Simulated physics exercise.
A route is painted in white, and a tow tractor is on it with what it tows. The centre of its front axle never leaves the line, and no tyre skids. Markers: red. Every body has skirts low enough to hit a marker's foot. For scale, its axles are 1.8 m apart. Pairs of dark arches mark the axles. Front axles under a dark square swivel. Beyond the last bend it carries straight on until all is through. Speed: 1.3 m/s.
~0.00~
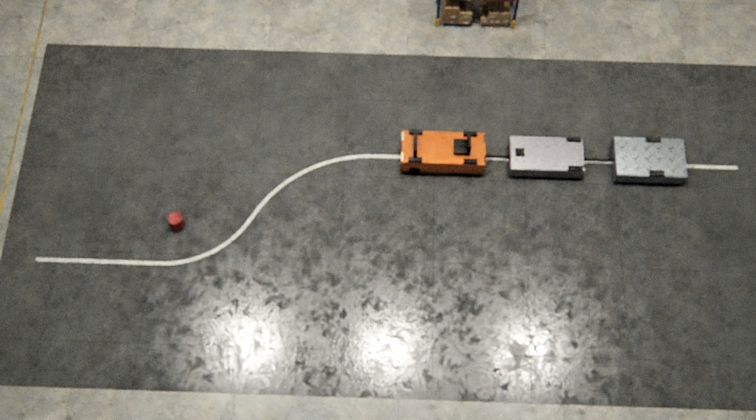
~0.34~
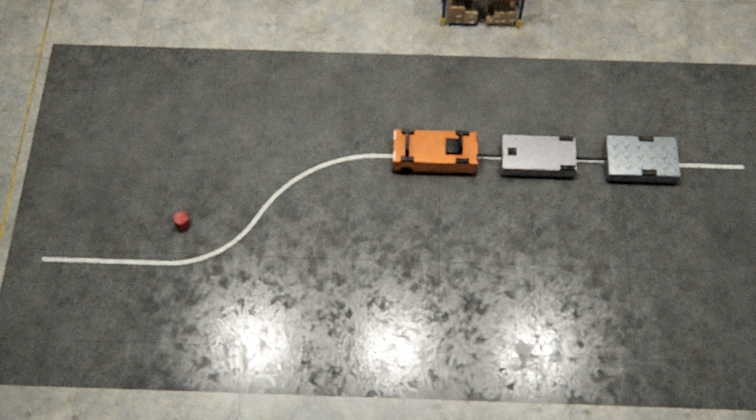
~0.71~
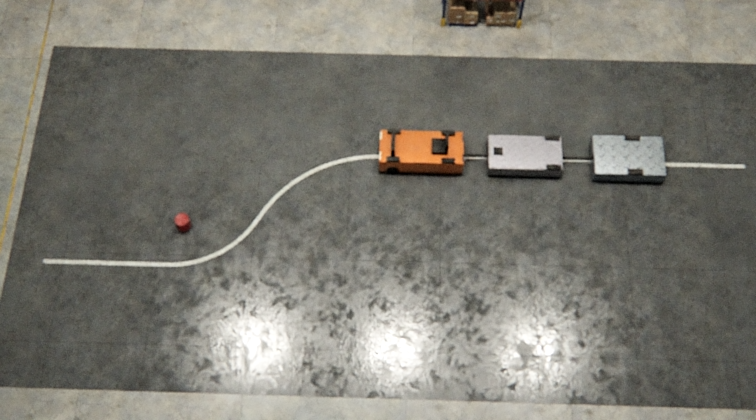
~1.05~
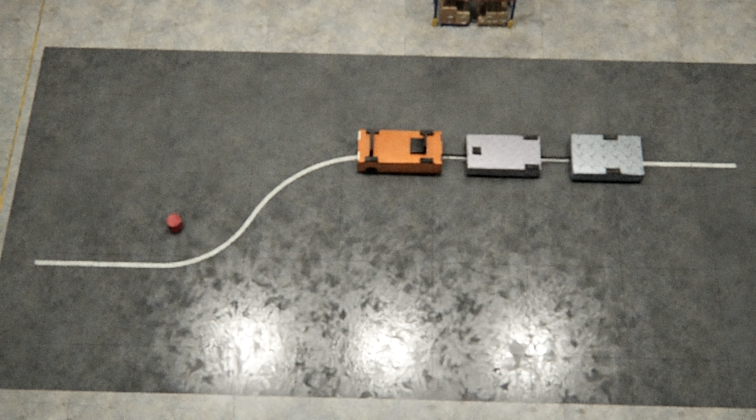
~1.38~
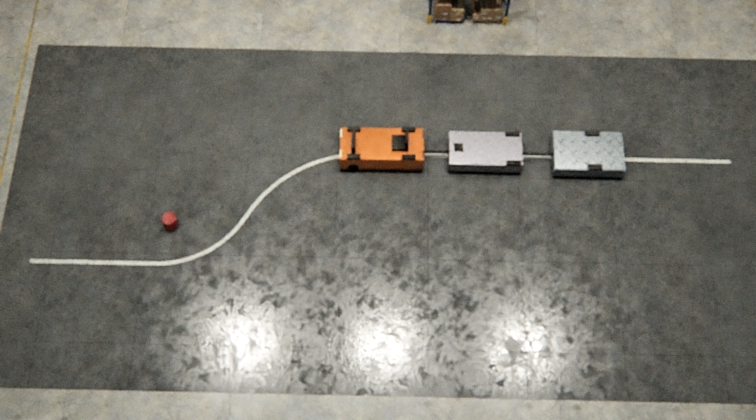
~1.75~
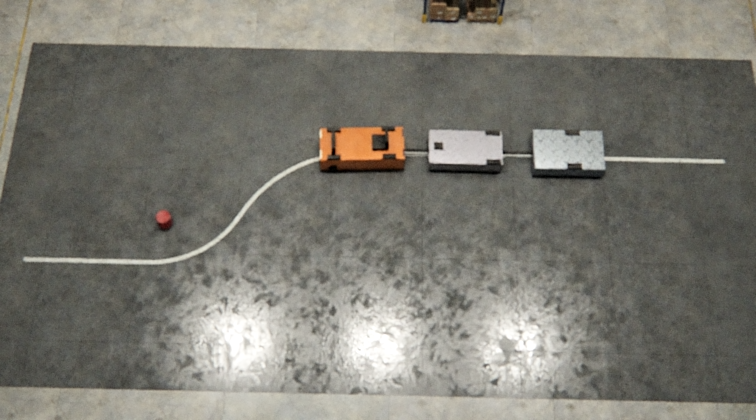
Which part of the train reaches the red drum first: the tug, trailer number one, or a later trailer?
First contact comes from trailer number one.
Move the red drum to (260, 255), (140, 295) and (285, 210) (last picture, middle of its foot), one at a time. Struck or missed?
First clear, second clear, third struck.
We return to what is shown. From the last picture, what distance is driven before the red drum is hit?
After some 10.5 m.
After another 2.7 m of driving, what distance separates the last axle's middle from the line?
About 5 cm.
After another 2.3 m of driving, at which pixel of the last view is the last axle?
Around (507, 148).
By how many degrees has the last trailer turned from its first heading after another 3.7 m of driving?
Some 0°.
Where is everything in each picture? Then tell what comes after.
In the first frame, nose (406, 146); last axle (655, 156); still straight; red (176, 221); 2 trailers.
In the second frame, nose (398, 145); last axle (648, 155); still straight.
In the third frame, nose (384, 146); last axle (634, 155); still straight.
In the fourth frame, nose (363, 146); last axle (612, 154); still straight.
In the fifth frame, nose (345, 143); last axle (594, 150); turned 1°.
In the sixth frame, nose (325, 144); last axle (574, 149); turned 3°; red (164, 220).
By 4.7 s, the last axle is at (464, 147) of the last picture, on the line.
By 7.7 s, the last axle is at (360, 158) of the last picture, 50 cm off the line.
By 10.0 s, the last axle is at (279, 192) of the last picture, 70 cm off the line; the first trailer has hit red.
By 13.6 s, the last axle is at (141, 236) of the last picture, 65 cm off the line.
By 16.5 s, the last axle is at (18, 247) of the last picture, 15 cm off the line; 1 of 1 struck in all.
